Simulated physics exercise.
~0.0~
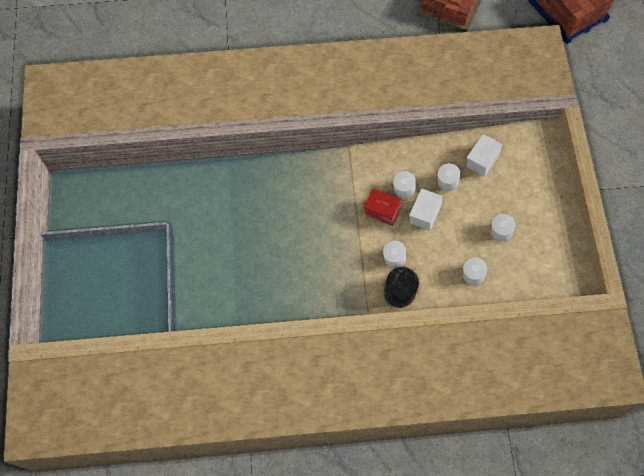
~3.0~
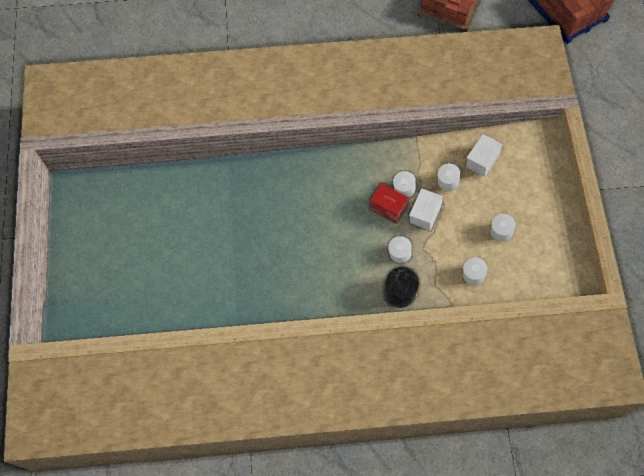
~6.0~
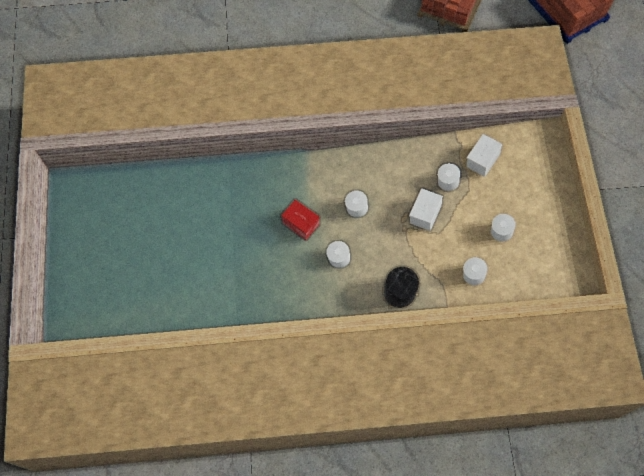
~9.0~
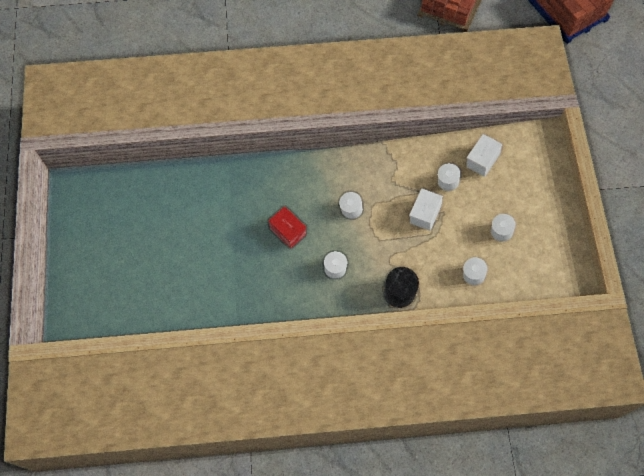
A red chest shifts slightly right as water spreads, then drifts left and ends afloat.
